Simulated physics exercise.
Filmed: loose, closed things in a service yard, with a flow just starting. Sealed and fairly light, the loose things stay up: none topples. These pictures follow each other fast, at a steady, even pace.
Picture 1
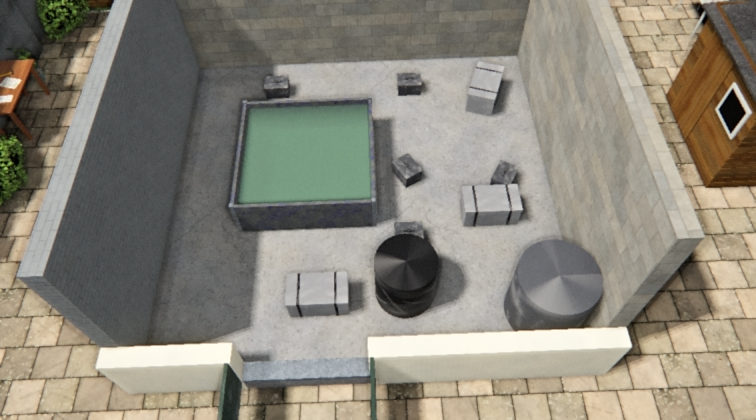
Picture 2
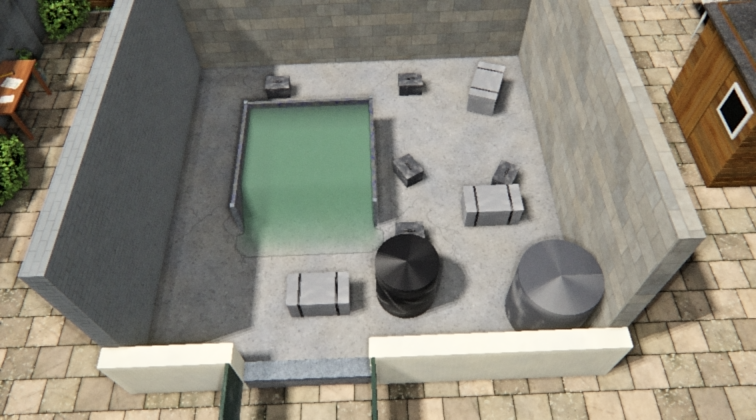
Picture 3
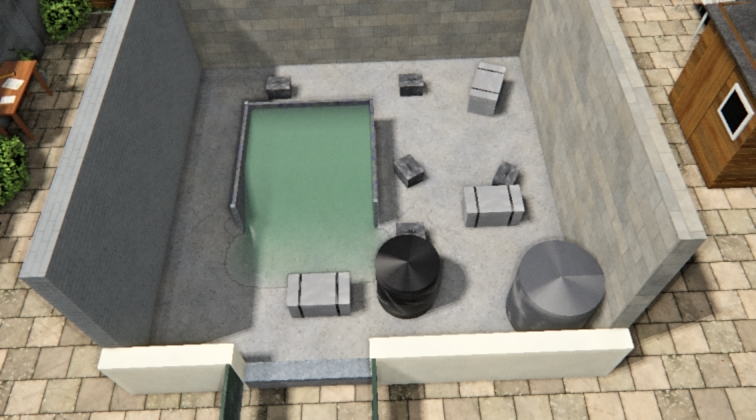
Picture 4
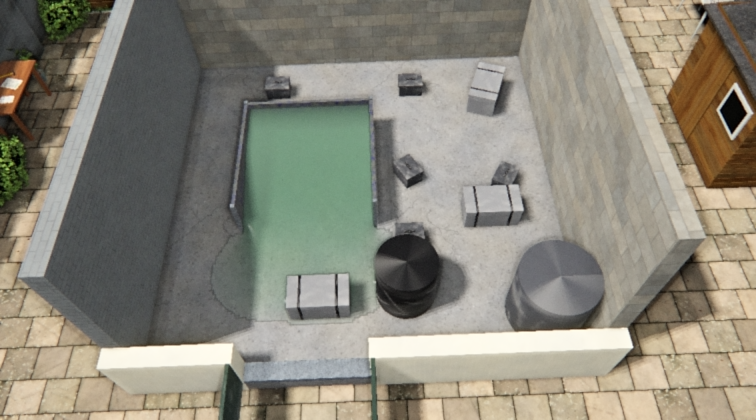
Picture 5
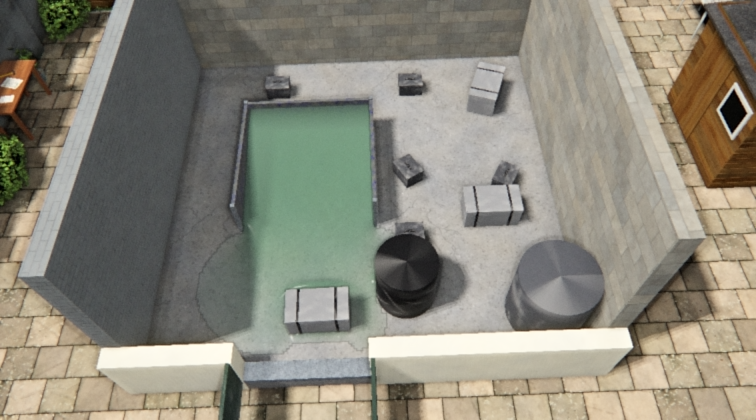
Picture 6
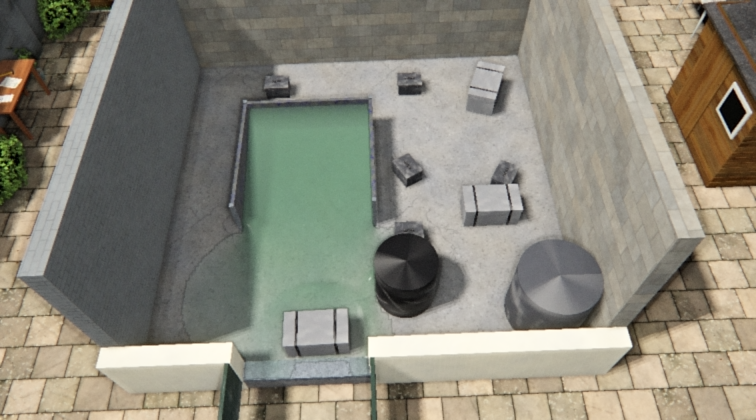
In a walled service yard scattered with closed boxes and two round containers, the front side of a raised tank of green water disappears. The water spreads forward across the grey floor, fanning out at the left and surrounding a strapped trunk, which then slides a short way toward the front wall.
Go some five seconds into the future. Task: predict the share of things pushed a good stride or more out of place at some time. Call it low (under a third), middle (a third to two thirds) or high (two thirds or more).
Low.
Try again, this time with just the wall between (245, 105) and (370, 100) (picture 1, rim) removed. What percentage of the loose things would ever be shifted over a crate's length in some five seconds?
60 % or thereabouts.
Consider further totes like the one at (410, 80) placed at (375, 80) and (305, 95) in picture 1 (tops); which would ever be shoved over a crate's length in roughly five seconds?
Answers in the order given: Stayed within the threshold, stayed within the threshold.
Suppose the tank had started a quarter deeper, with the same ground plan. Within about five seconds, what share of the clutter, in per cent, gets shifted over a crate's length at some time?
Roughly 10 %.
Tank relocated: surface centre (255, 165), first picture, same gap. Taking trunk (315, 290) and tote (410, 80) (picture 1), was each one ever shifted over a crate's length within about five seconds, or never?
Well, one by one: Went the distance, then travelled less.
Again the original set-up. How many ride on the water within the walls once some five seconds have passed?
Count: 0.
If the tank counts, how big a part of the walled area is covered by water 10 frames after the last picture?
Something like 40 in a hundred.
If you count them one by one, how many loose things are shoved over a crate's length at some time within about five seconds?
I count 1 of them.
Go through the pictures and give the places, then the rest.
A trunk at (317, 288) rests on the ground; a tote at (409, 79) rests on the ground; 0 of 8 have shifted, in the first picture.
A trunk at (318, 288) rests on the ground; a tote at (410, 79), on the bottom; 0 of 8 have shifted, in the second picture.
A trunk at (318, 289) rests on the ground; a tote at (411, 80) rests on the ground; 0 of 8 have shifted, in the third picture.
A trunk at (318, 290), on the bottom; a tote at (410, 80) rests on the ground; 0 of 8 have shifted, in the fourth picture.
A trunk at (317, 304), on the bottom, close to its start; a tote at (410, 79) rests on the ground; 1 of 8 have shifted, in the fifth picture.
A trunk at (316, 327), on the bottom, a stride from its start; a tote at (410, 79), on the bottom; 1 of 8 have shifted, in the sixth picture.
A moment on, 1 of 8 are well off their spots; 0 afloat.
Next, 1 of 8 are well off their spots; 0 afloat.
Later, 1 of 8 are well off their spots; 0 afloat.
In the end, 1 of 8 are well off their spots, and 1 have been at some point; 0 afloat.
